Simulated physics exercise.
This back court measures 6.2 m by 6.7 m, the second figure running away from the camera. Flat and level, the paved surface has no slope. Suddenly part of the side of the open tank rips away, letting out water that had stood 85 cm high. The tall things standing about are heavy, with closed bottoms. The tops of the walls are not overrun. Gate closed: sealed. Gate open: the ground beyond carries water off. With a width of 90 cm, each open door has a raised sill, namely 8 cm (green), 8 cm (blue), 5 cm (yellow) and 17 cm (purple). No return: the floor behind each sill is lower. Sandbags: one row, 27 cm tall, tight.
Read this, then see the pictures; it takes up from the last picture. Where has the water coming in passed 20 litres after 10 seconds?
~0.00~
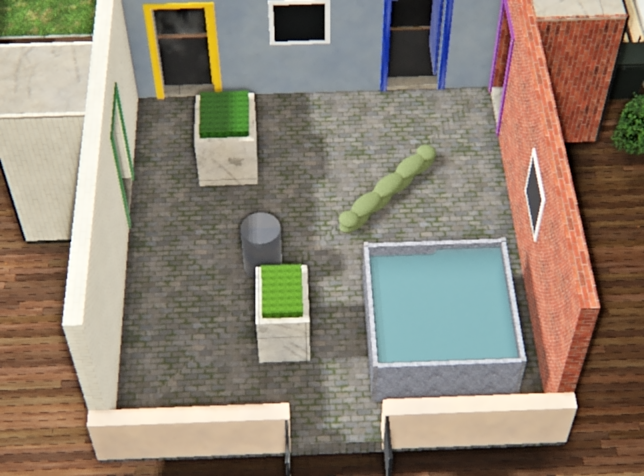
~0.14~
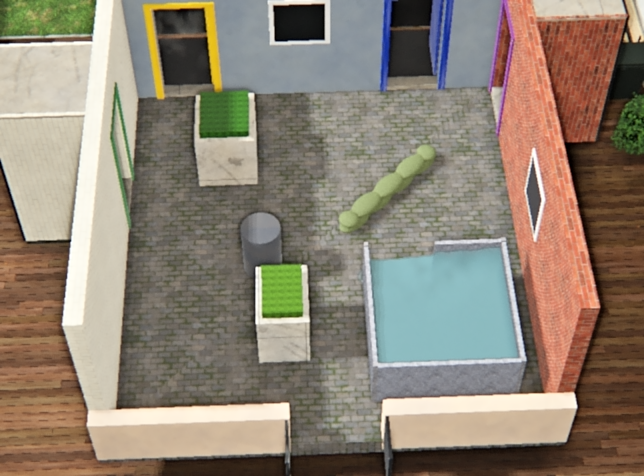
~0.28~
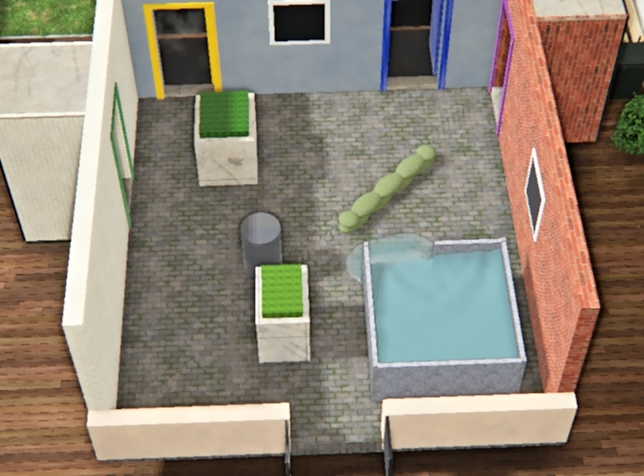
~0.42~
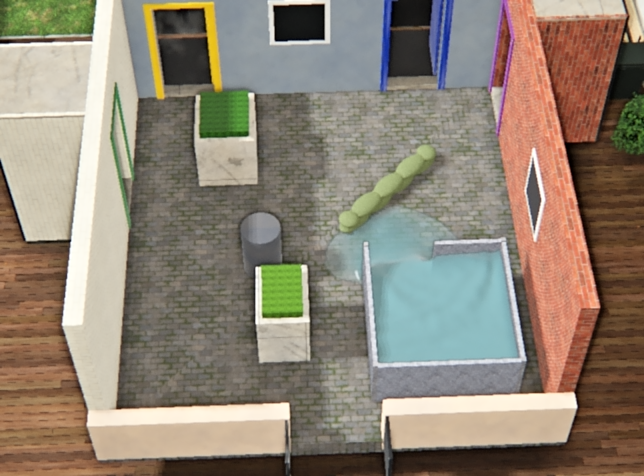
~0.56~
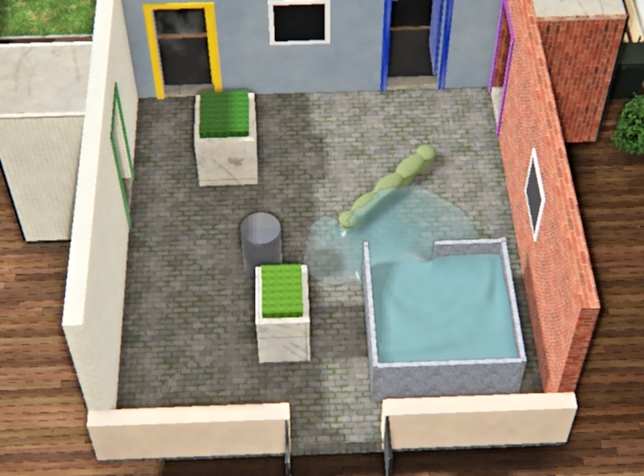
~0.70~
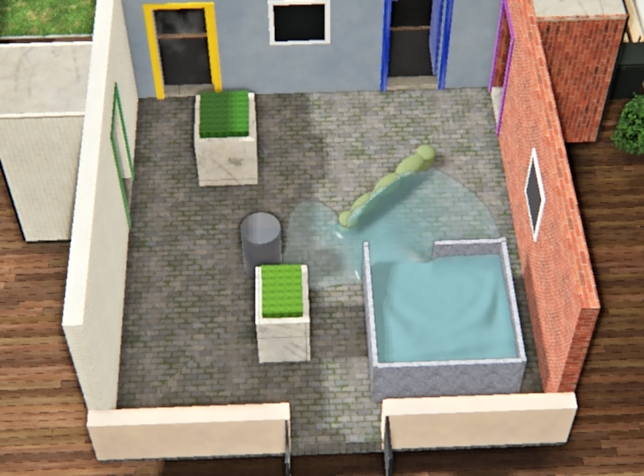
At the end, the green door will not hold enough water back; the blue door will not hold enough water back; the yellow door will not hold enough water back; the purple door will not hold enough water back.
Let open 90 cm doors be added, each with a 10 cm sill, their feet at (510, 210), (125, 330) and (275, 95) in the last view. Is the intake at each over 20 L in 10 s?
Check each in turn: The first succeeds, the second fails, the third succeeds.
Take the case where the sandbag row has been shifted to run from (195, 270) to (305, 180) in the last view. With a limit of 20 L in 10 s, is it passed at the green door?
Against that limit the green door lands on the low side.
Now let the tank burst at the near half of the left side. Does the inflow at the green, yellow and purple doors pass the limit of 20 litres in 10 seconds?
Door green stays within, door yellow goes beyond, door purple stays within.
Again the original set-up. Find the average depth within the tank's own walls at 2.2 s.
Mean depth: Some 46 cm.
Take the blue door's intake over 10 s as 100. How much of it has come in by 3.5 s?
Some 15 per cent by then.
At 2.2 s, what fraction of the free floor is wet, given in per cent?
Roughly 50 percent.
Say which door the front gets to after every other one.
Looks like the yellow door.
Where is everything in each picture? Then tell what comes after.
The open tank at (442, 304) is whole and still, 85 cm deep, in the first picture.
The front is at a hidden place, 0.5 m from the gap on the open tank's far side; 0.2 m2 of floor is under water; 85 cm left at the back of the open tank, in the second picture.
The front is at (415, 238), 0.9 m from the gap on the open tank's far side; 0.9 m2 of floor is under water; 85 cm left at the back of the open tank, in the third picture.
The front is at (397, 210), 1.5 m from the gap on the open tank's far side; 2.1 m2 of floor is under water; 84 cm left at the back of the open tank, in the fourth picture.
Water pours out on the open tank's far side and has run 2.0 m, to (413, 186); typically 6 cm deep outside, 78 cm at the open tank's back, in the fifth picture.
Water pours out on the open tank's far side and has run 2.4 m, to (429, 169); typically 5 cm deep outside, 71 cm at the open tank's back, in the sixth picture.
After 1.4 s water covers 30 % of the floor and is deepest (51 cm) near (365, 228); green door not reached, blue door not reached, yellow door not reached, purple door 11 cm at the sill, 0 L in.
After 2.2 s water covers 50 % of the floor and is deepest (48 cm) near (487, 88); green door 14 cm at the sill, 4 L in, blue door 8 cm at the sill, 0 L in, yellow door not reached, purple door 23 cm at the sill, 5 L in.
After 3.5 s water covers 60 % of the floor and is deepest (34 cm) near (487, 88); green door 16 cm at the sill, 96 L in, blue door 15 cm at the sill, 13 L in, yellow door 3 cm at the sill, 0 L in, purple door 27 cm at the sill, 59 L in.
After 6.0 s water covers 80 % of the floor and is deepest (22 cm) near (467, 96); green door 14 cm at the sill, 156 L in, blue door 13 cm at the sill, 62 L in, yellow door 14 cm at the sill, 24 L in, purple door 20 cm at the sill, 111 L in.
After 10.0 s water covers 95 % of the floor and is deepest (12 cm) near (115, 436); green door 7 cm at the sill, 179 L in, blue door 11 cm at the sill, 94 L in, yellow door 11 cm at the sill, 126 L in, purple door 12 cm at the sill, 116 L in.
